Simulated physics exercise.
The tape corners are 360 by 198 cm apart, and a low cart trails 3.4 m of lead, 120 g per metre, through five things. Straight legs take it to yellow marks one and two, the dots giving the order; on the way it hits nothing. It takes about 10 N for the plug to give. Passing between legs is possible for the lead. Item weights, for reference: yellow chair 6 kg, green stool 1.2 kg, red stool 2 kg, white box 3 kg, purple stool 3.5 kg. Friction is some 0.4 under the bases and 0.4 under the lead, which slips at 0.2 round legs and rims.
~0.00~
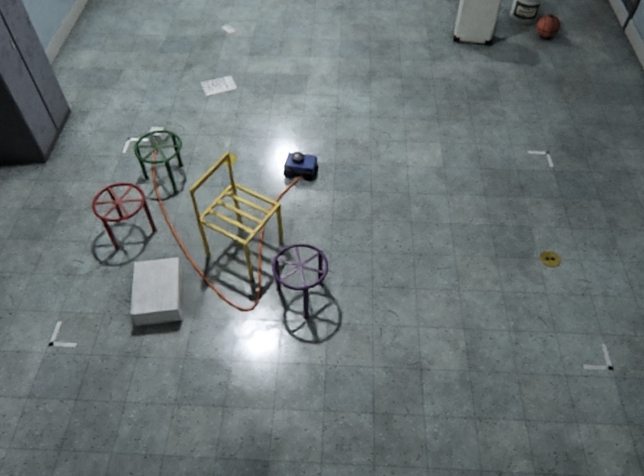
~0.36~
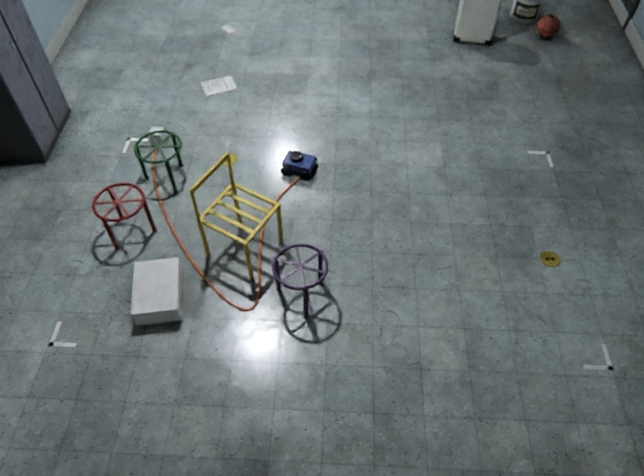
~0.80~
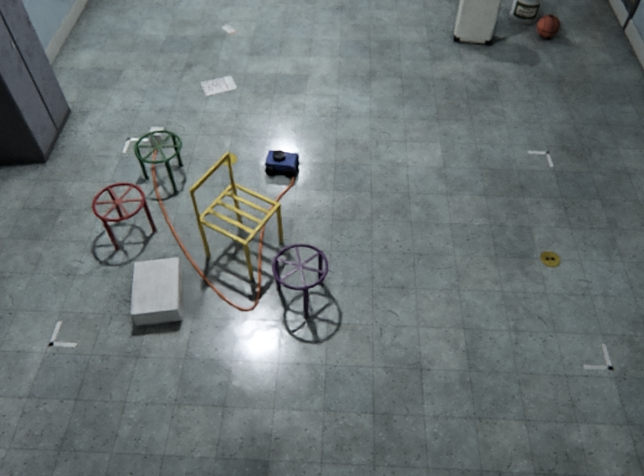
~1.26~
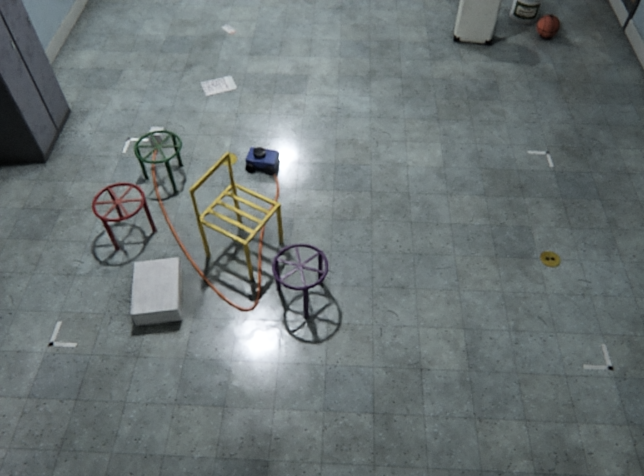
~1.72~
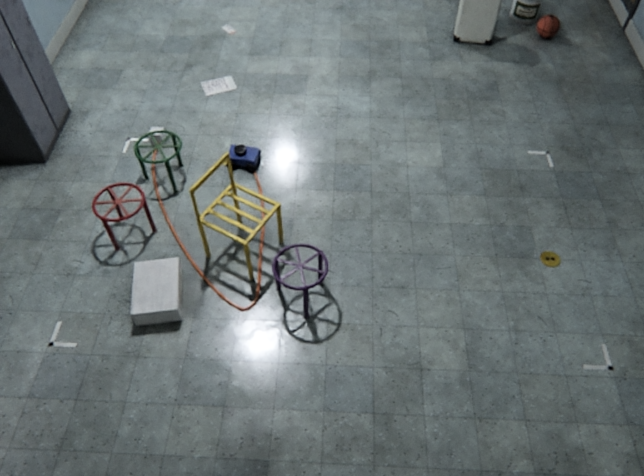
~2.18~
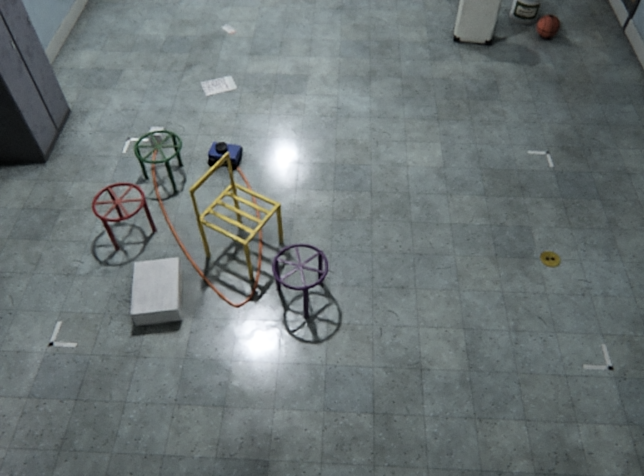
A small blue cart trailing an orange lead sits still at first, then rolls left across a grey tiled floor, seen from high above by a steady camera. Around it stand a yellow chair at left of centre, green and red stools further left, a white box below them and a purple stool to the chair's right. The cart passes behind the chair's back, drawing the lead along, while everything else stays put.
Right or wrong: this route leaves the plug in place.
Wrong, it comes out.
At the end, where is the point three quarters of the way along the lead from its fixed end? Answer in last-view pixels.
It sits somewhere around (432, 247) in the final picture.
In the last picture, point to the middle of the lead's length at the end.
Around (314, 240).
After 4.1 s, cart at (301, 181), lead slack at the fixed end; nothing else has moved.
After 6.1 s, cart at (381, 206), lead slack at the fixed end; nothing else has moved.
After 8.1 s, cart at (470, 232), plug out; nothing else has moved.
After 10.0 s, cart at (550, 258), plug out; nothing else has moved.
After 10.4 s, cart at (550, 258), plug out; nothing else has moved.
